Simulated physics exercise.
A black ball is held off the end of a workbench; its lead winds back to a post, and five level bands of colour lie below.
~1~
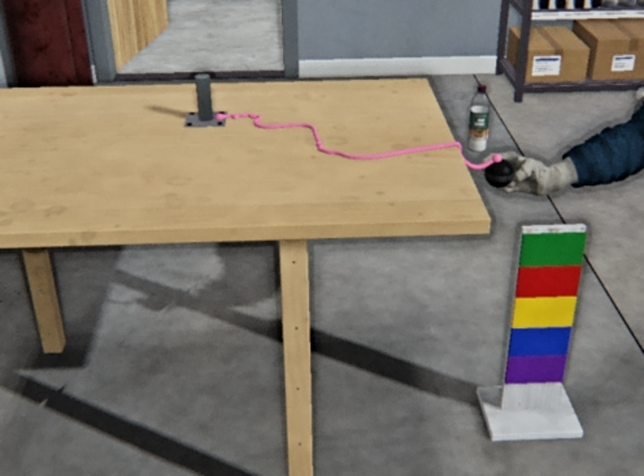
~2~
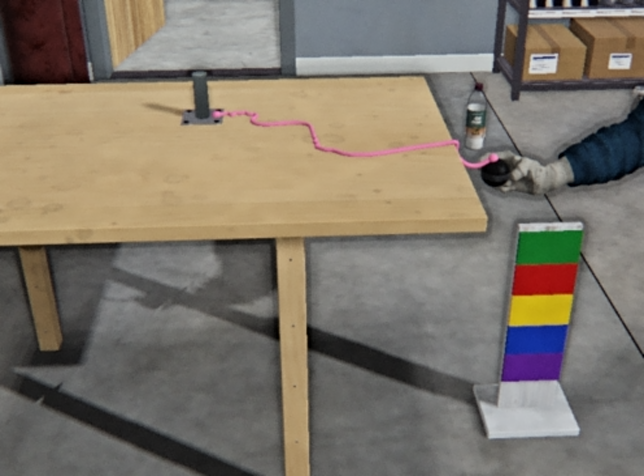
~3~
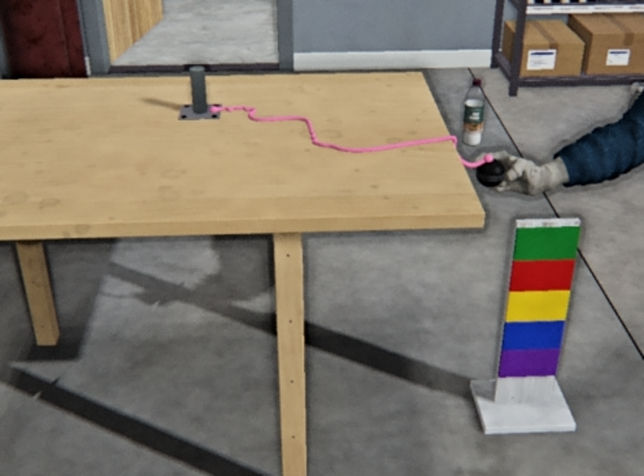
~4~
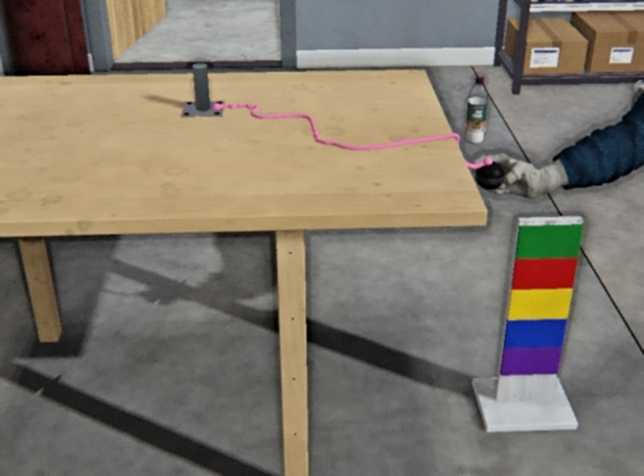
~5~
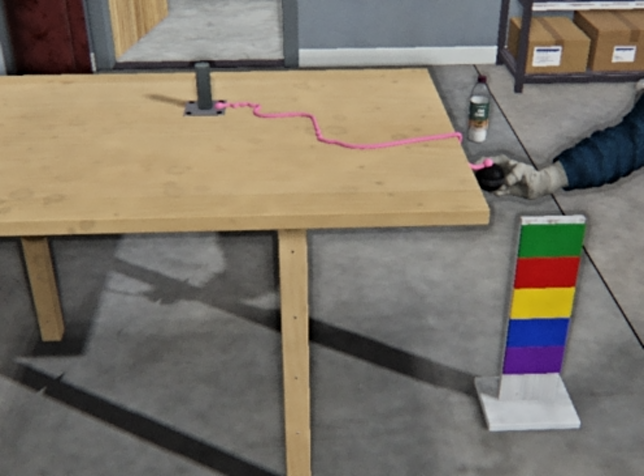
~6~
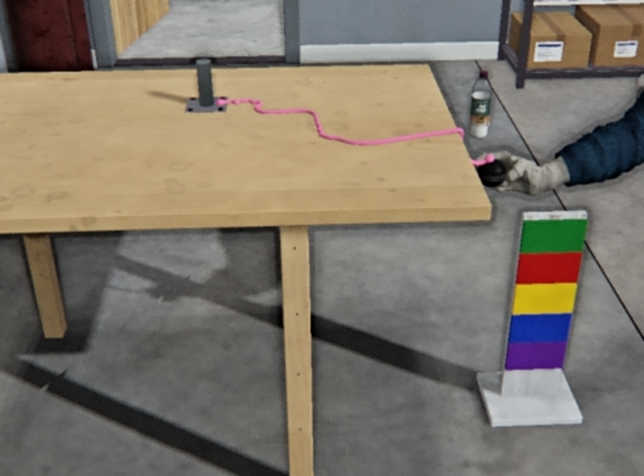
In a workshop, a gloved hand holding a black ball on a pink cord beside a wooden table, barely moving.
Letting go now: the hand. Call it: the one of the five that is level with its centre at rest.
My call is red.
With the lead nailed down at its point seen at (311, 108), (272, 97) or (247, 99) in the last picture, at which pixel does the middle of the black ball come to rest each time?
In that order: (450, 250), (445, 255) and (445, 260).
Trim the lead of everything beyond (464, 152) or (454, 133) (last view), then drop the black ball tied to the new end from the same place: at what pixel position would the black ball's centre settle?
In order, roughly (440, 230) and (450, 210).
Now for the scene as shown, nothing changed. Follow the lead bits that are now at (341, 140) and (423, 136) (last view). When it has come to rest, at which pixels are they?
The first lands at (428, 117), while the second lands at (452, 174).
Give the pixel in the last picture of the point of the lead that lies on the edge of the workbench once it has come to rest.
Position: Approx. (371, 143).
Early on, ball near (423, 267); level with red.
Midway, ball near (458, 265); level with red.
Finally, ball near (447, 265); level with red. At red.
